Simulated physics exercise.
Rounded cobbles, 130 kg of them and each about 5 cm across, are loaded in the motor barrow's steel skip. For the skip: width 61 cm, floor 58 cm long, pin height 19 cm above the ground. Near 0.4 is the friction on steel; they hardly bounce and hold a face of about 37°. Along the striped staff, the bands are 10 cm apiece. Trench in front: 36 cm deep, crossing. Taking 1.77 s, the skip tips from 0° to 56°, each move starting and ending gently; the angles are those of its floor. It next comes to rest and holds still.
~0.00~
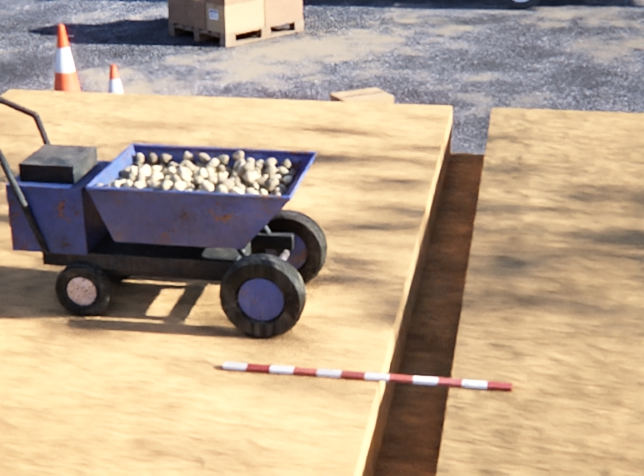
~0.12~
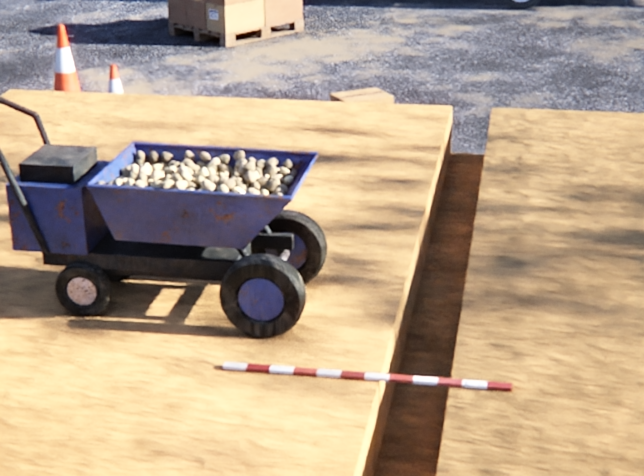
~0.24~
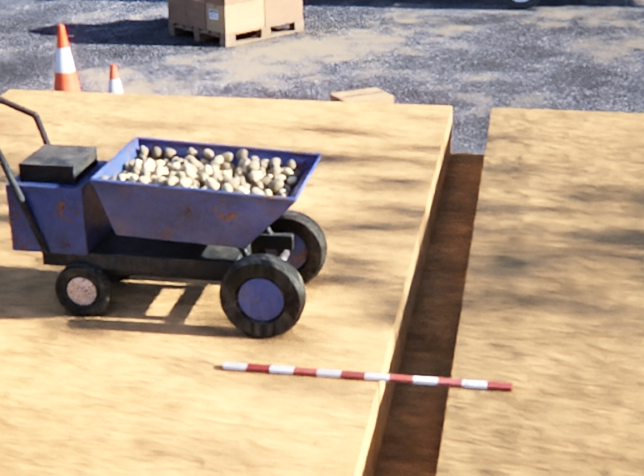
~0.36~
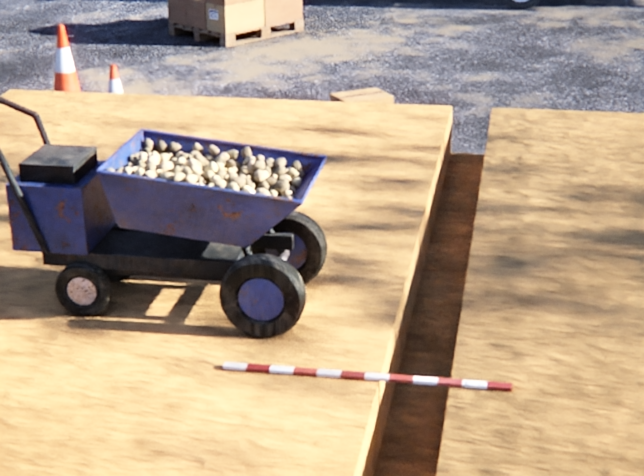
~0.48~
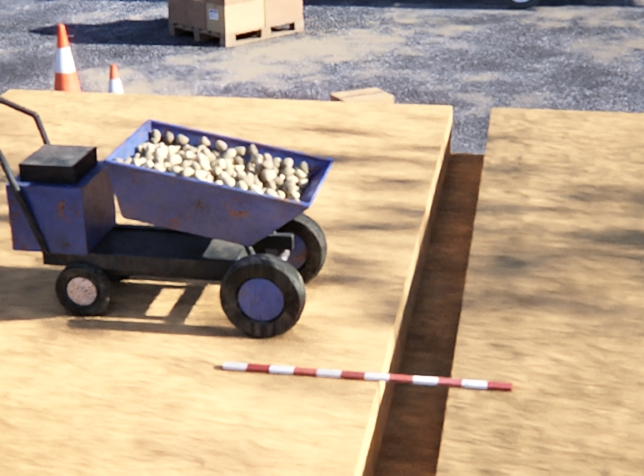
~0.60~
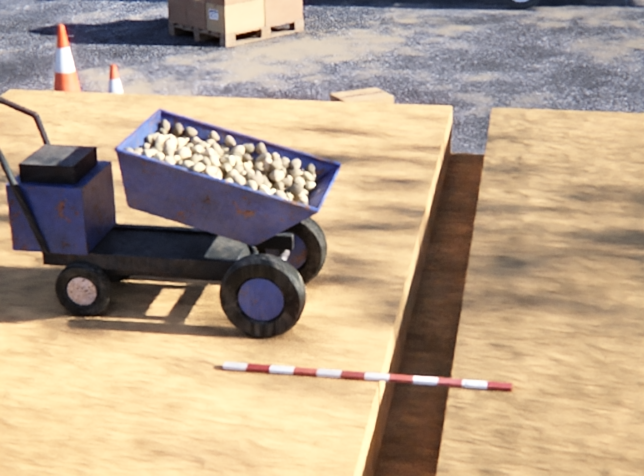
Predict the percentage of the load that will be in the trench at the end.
Predicted: Roughly 71 %.
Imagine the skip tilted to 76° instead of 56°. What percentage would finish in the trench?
Around 95 per cent would finish in the trench.
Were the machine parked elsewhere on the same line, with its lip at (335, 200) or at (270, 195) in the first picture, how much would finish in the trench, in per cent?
First spot about 45, second spot about 55 per cent.
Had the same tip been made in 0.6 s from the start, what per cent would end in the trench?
In that case some 60 per cent.
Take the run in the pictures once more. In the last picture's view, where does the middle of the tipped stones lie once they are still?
Centre estimate: Around (425, 371).
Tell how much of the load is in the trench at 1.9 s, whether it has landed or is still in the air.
By then, around 15 percent.
After 1.3 s the floor is at 47°; 100 % in the skip; the foremost stones are at (361, 227).
After 1.9 s the floor is at 56°; 80 % in the skip, 4 % short of the trench, 17 % in the trench; the foremost stones are at (450, 363).
After 2.2 s the floor is at 56°; 54 % in the skip, 4 % short of the trench, 40 % in the trench, 1 % past the trench; the foremost stones are at (492, 309).
After 4.2 s the floor is at 56°; 25 % in the skip, 2 % short of the trench, 71 % in the trench, 1 % past the trench; the foremost stones are at (517, 320).
